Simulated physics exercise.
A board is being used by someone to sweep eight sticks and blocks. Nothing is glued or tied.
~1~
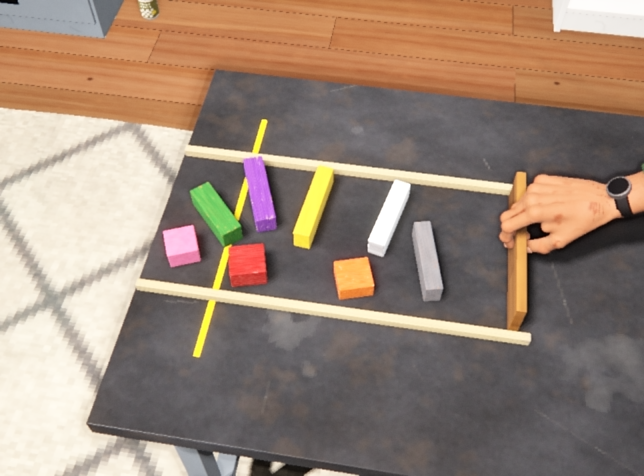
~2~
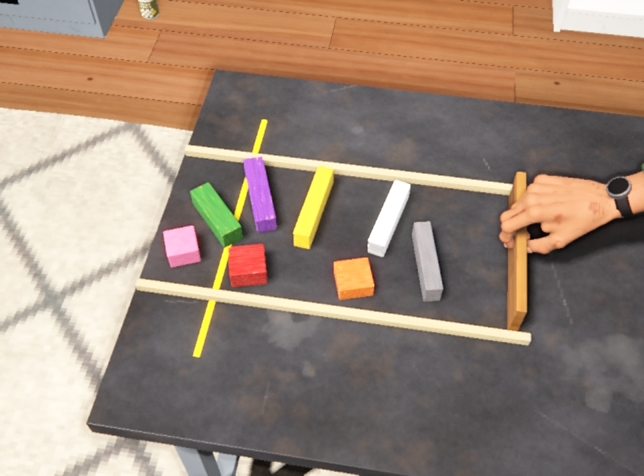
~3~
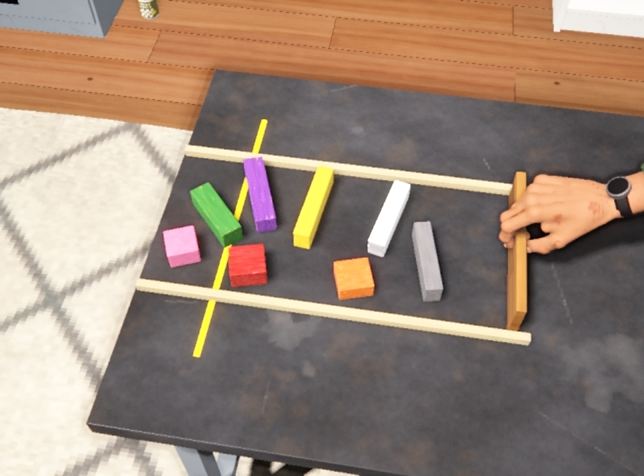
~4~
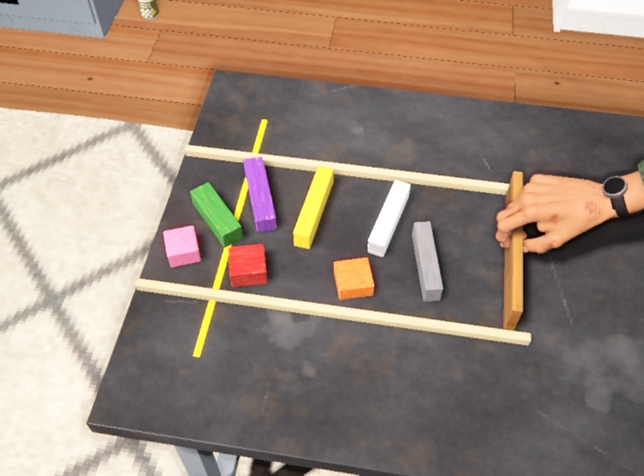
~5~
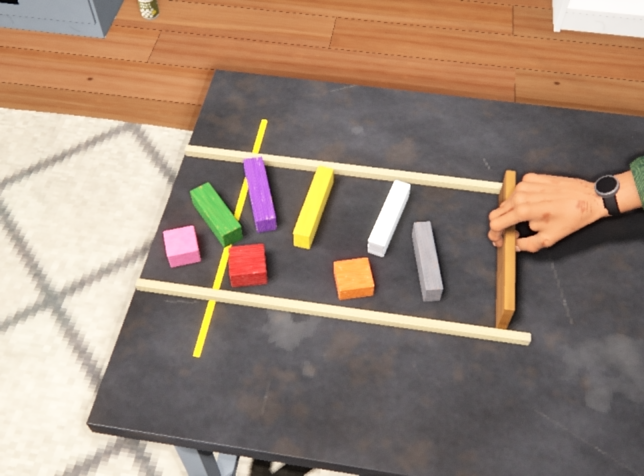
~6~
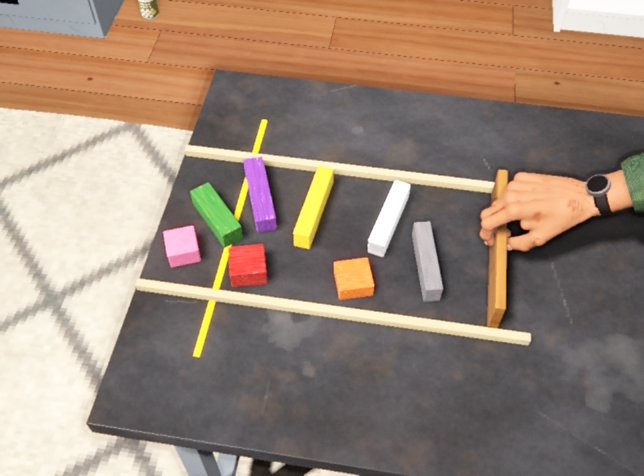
A hand slides a wooden board slightly left behind eight colored blocks and sticks.
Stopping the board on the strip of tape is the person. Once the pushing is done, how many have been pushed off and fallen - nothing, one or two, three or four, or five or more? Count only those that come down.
In this one, one or two spill over.
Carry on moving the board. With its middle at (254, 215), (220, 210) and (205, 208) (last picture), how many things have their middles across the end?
The numbers past the end are 1, 3 and 4.
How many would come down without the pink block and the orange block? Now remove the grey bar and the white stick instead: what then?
The counts: 0 and 1.
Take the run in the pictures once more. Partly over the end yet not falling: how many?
Overhang count: 1.
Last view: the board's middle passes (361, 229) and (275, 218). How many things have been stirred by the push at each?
The first count is 3, and then it's 8.
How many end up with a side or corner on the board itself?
The count in contact is 1.
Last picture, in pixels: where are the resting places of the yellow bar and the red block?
Going in order, first (203, 192) and next (154, 252).
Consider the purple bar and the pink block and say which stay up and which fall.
At the finish the purple bar stays put and the pink block goes down.
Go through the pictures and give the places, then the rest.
Pink block (182, 246); green bar (216, 215); purple bar (260, 193); board (517, 249); tape (235, 224), in the first picture.
Green bar (216, 215); board (517, 249), in the second picture.
Purple bar (260, 193); grey bar (427, 261), in the third picture.
Pink block (182, 247); white stick (389, 218), in the fourth picture.
Green bar (216, 215); orange block (354, 279), in the fifth picture.
Pink block (182, 247); green bar (216, 215); purple bar (260, 193); board (498, 246); tape (235, 224), in the sixth picture.
Early on, none off yet; pink block at rest near (182, 247); green bar at rest near (216, 215); purple bar at rest near (260, 193).
Finally, the number that fall off is one or two; lost, green bar and pink block.
